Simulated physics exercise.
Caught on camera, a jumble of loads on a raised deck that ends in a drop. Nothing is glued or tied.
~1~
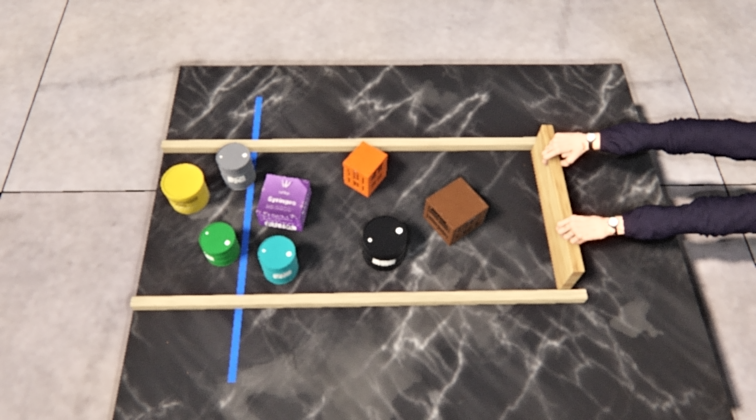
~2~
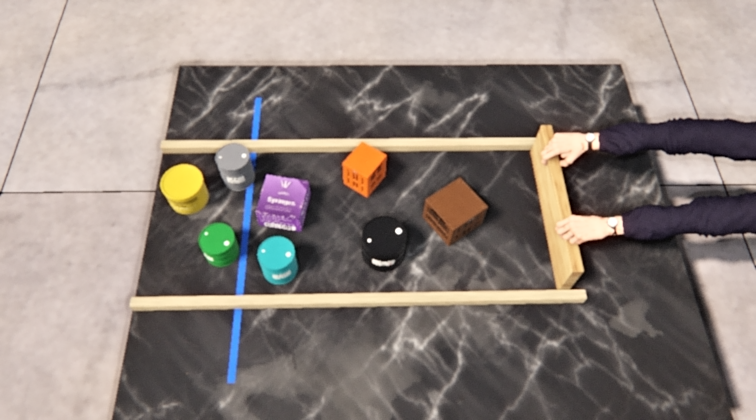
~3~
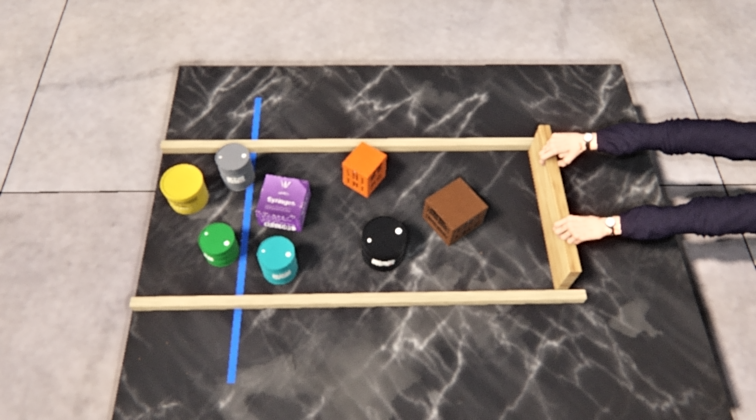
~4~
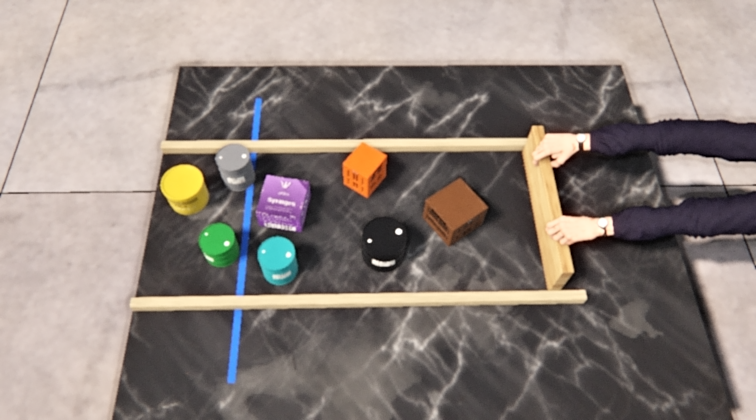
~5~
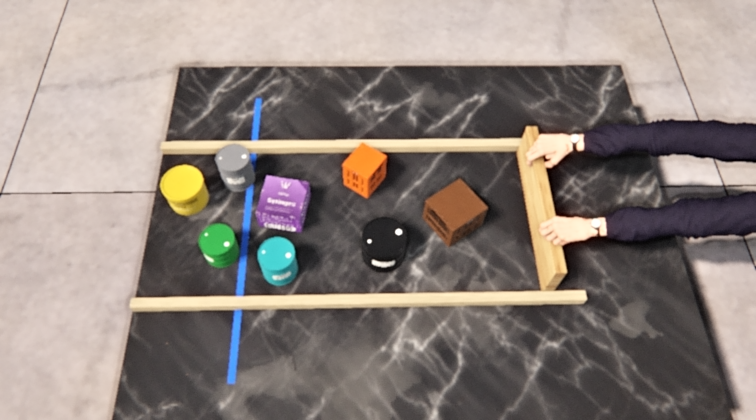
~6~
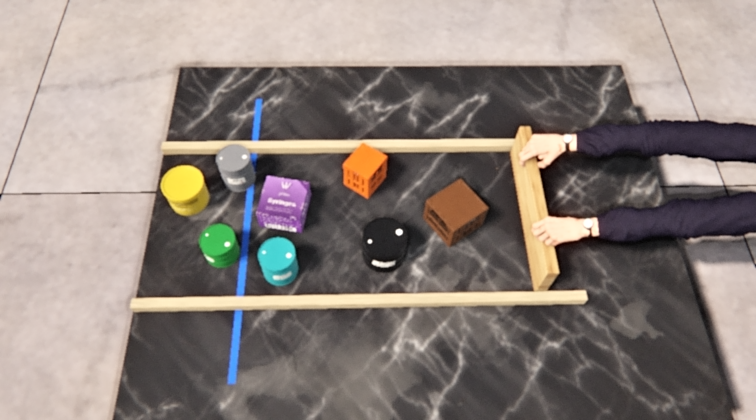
At the start, two hands hold a wooden plank upright at the right end of two wooden rails, with colourful canisters and boxes lying between them and a blue tape line at left. The hands then slide the plank slightly left toward the brown crate, while the objects stay still.
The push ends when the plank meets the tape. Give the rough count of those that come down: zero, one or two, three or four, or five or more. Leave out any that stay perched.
In the end the number that fall off is one or two.
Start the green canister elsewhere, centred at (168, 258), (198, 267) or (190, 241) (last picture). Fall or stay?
The green canister is kept; stays on; remains up.
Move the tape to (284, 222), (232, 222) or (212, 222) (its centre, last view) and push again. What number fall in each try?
It would be 0, 1 and 2.
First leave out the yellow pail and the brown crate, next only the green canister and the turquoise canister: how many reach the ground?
0 in the first case, 1 in the second.
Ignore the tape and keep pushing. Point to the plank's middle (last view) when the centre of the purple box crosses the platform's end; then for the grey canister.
Near (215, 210) and (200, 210).
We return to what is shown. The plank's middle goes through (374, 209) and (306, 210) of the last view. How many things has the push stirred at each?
3 and 5.
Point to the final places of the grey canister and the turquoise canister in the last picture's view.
The grey canister stops around (200, 168); the turquoise canister around (197, 278).
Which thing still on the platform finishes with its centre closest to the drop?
That is the purple box.
Soon after, none off yet; yellow pail at rest near (186, 191); green canister at rest near (220, 246); grey canister at rest near (237, 168).
In the end, the number that fall off is one or two; gone, yellow pail.
